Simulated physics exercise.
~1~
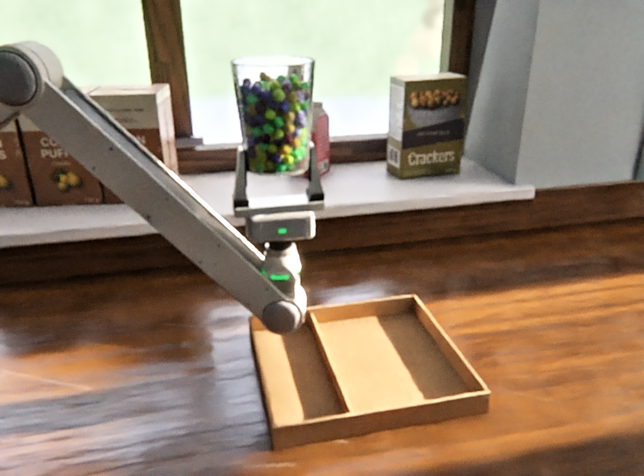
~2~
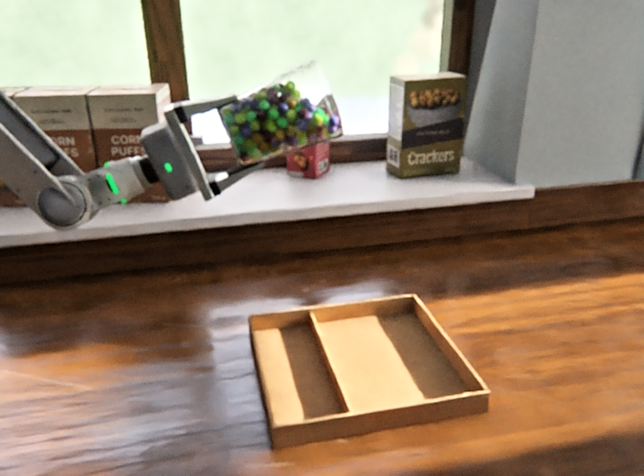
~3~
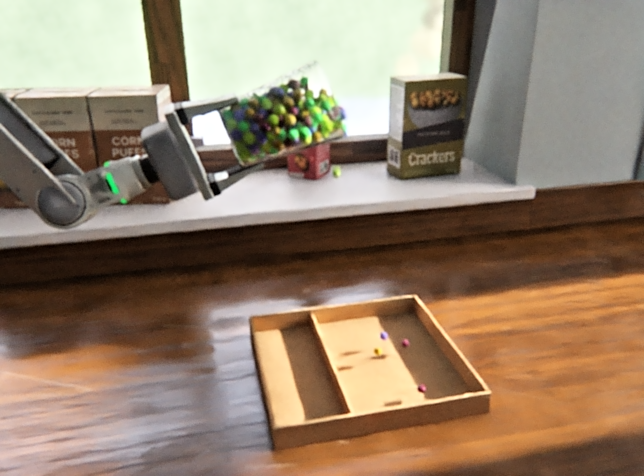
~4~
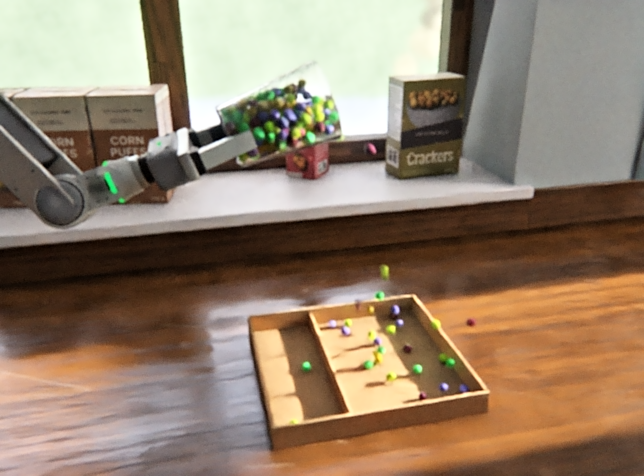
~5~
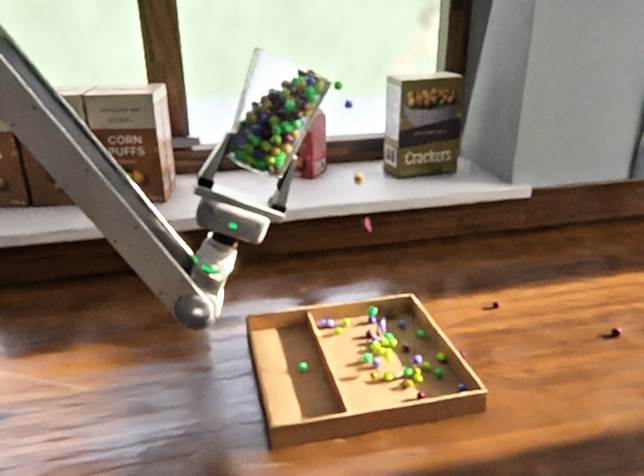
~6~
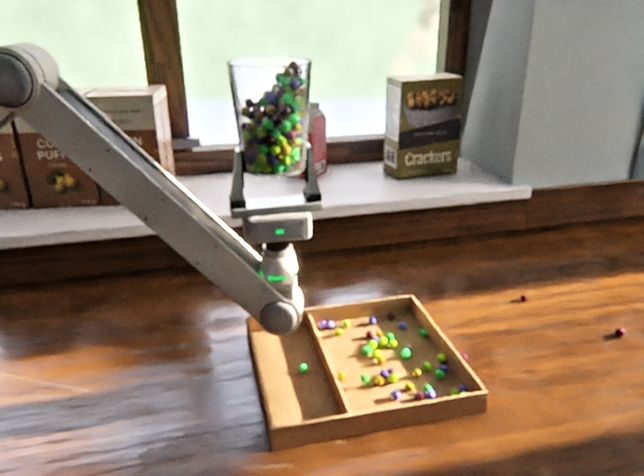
A robot arm tips a clear beaker of colourful round sweets toward the right above a divided wooden tray, spilling some mostly into the tray's larger right section, then turns it upright, still well filled, with a few stray sweets on the table.
